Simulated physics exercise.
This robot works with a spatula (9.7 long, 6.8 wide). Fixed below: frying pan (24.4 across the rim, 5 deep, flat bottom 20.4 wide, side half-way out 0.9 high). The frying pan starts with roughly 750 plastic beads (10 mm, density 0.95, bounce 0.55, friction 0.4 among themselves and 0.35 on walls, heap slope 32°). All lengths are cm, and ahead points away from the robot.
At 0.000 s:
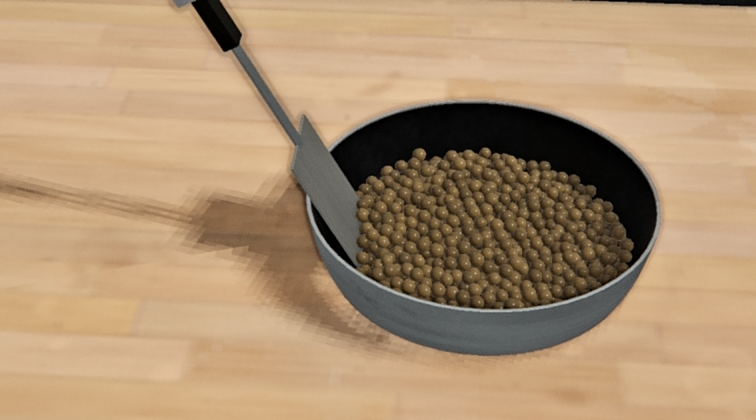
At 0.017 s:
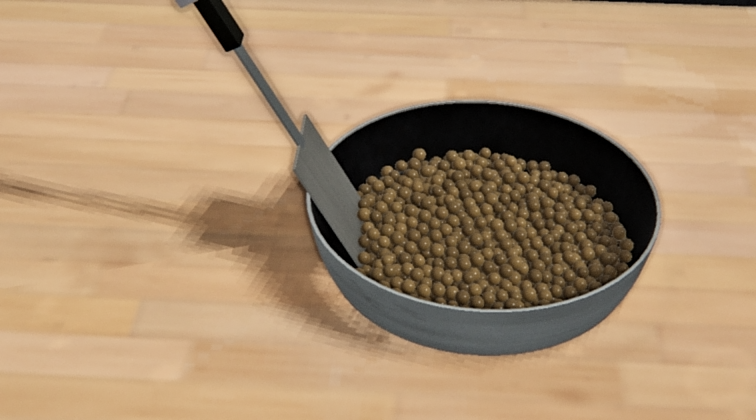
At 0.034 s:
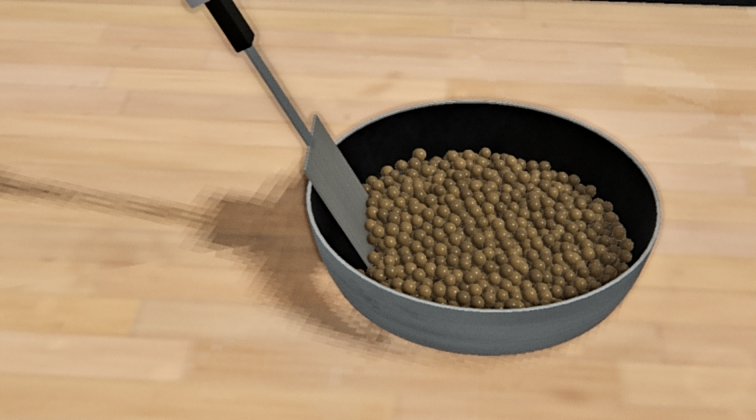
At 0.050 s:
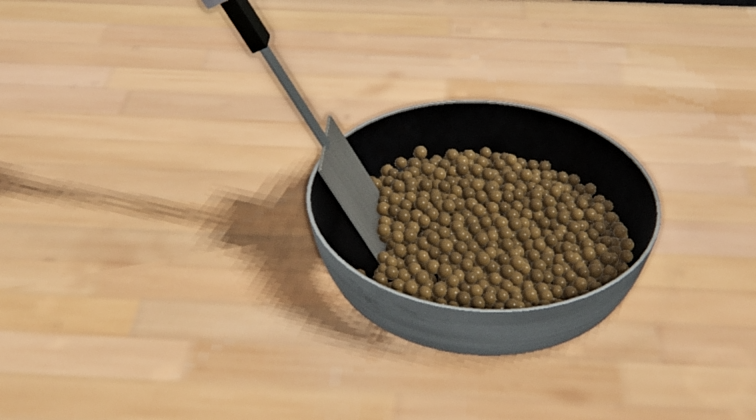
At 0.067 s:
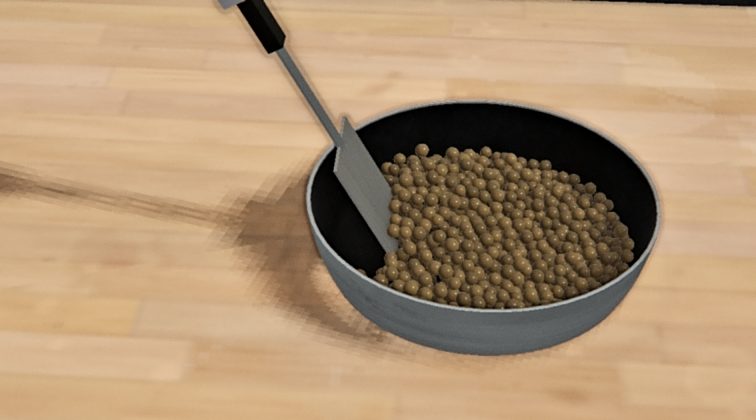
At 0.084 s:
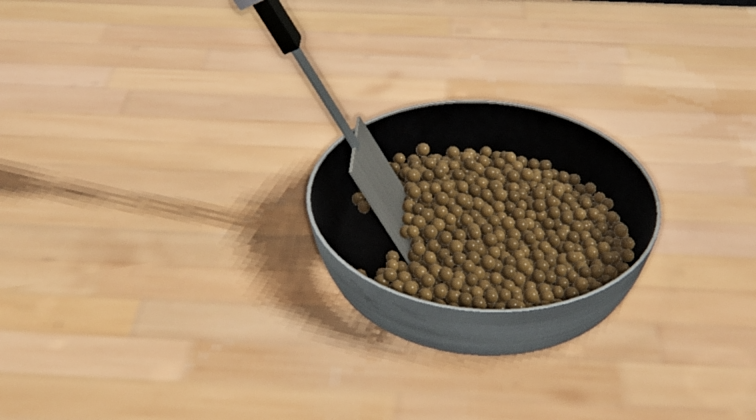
Spatula sliding slowly rightward inside a frying pan of brown beads on a wooden surface, pushing the left edge of the heap.
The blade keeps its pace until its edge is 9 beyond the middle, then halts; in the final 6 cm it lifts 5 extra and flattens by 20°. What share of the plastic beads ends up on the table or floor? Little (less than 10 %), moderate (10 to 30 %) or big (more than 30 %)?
On the table or floor the share is little, less than 10 %.
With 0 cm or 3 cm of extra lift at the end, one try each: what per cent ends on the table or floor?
About 0 and 5 per cent.
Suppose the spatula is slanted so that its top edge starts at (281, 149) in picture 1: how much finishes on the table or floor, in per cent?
Some 5 per cent.
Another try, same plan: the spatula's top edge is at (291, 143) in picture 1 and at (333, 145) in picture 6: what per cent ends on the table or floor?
Some 5 per cent.
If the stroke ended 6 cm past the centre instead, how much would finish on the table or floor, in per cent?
Then about 0 per cent.
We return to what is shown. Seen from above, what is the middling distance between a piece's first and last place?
Roughly 2 cm.
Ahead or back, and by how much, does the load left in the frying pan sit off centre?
About 3.0 cm ahead.
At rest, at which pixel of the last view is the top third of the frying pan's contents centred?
Near (584, 233).
After 0.16 s, sloping 62°, highest piece 5 above the table; 746 in the frying pan.
After 0.24 s, sloping 54°, highest piece 6 above the table; 746 in the frying pan.
After 0.48 s, sloping 42°, highest piece 5 above the table; 698 in the frying pan, 47 on the table or floor, 1 on the blade or in flight.
After 1.53 s, sloping 42°, highest piece 5 above the table; 698 in the frying pan, 48 on the table or floor.
At rest, 698 in the frying pan, 48 on the table or floor. That is 6 % on the table or floor.
